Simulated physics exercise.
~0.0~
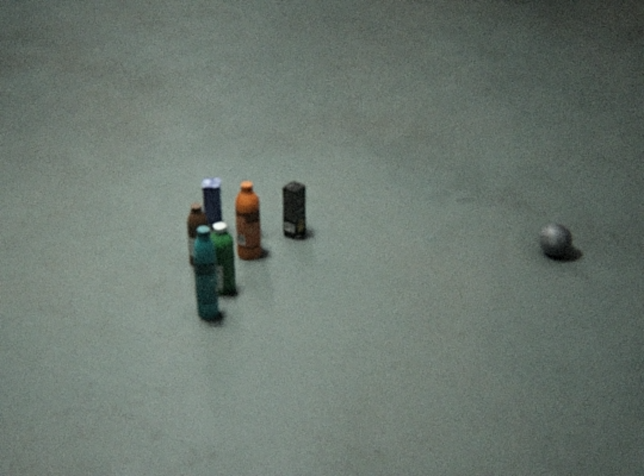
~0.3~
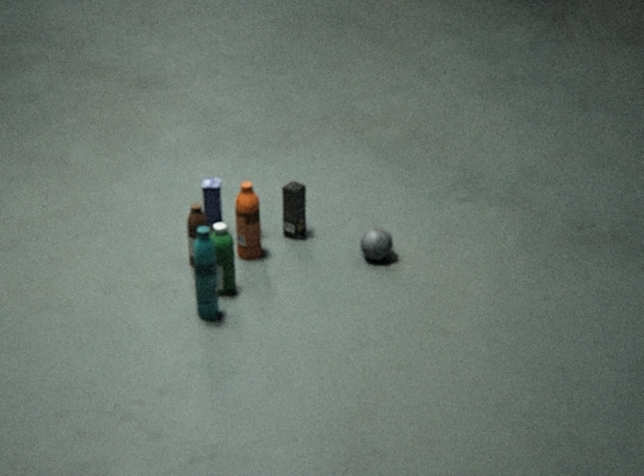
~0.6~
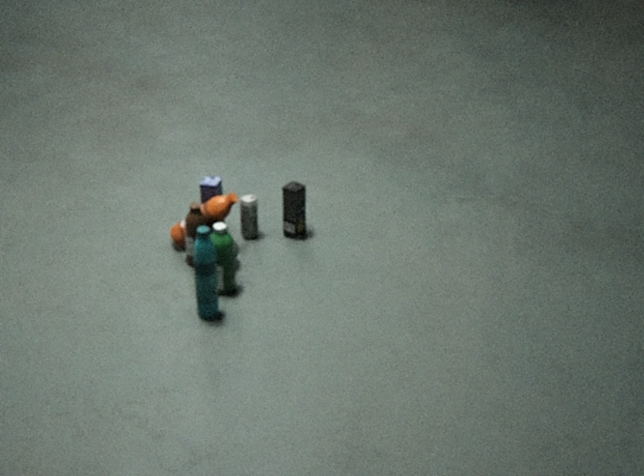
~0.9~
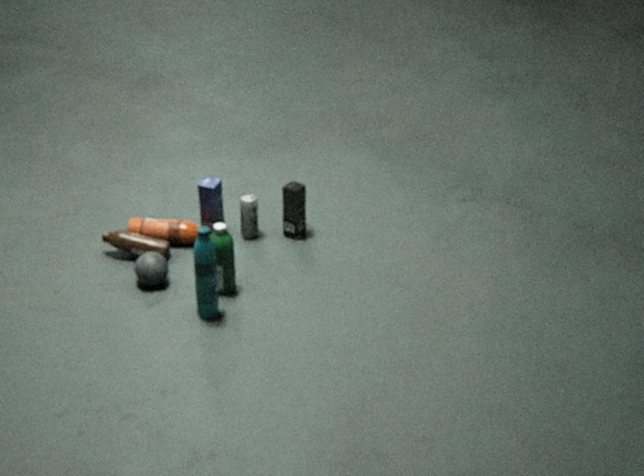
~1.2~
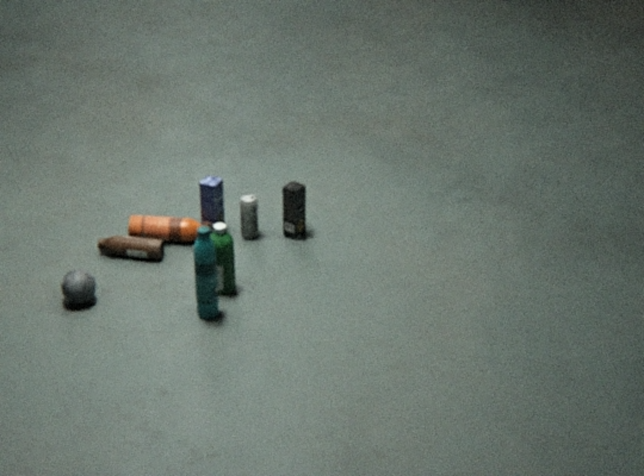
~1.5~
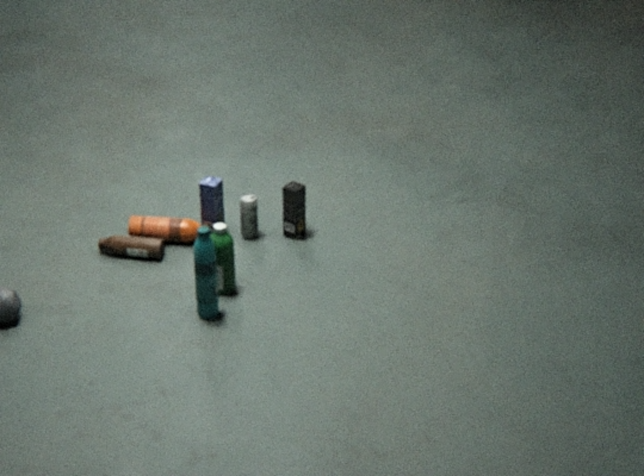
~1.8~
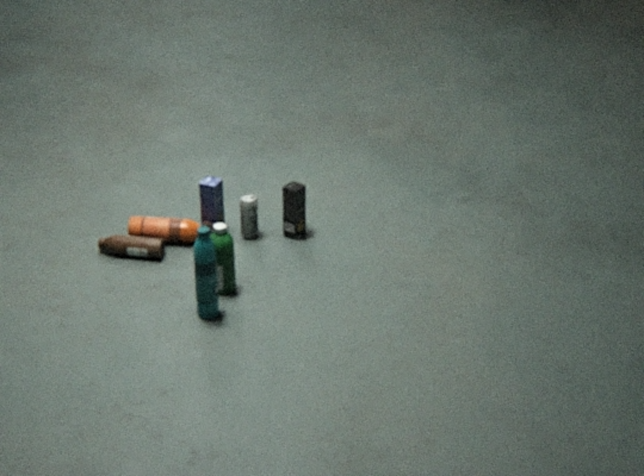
To begin with, a small group of upright bottles, cartons and a white can stands on a dull green floor, while a grey ball rolls in from the right. The ball passes in front of the black carton and reaches the group, where the orange bottle tips over to the left, revealing the white can behind it. Next the brown bottle goes down too, and the ball comes out on the left side. It rolls on and leaves the view at the left edge. The orange and brown bottles end lying on their sides, while the turquoise and green bottles, both cartons and the can remain standing.
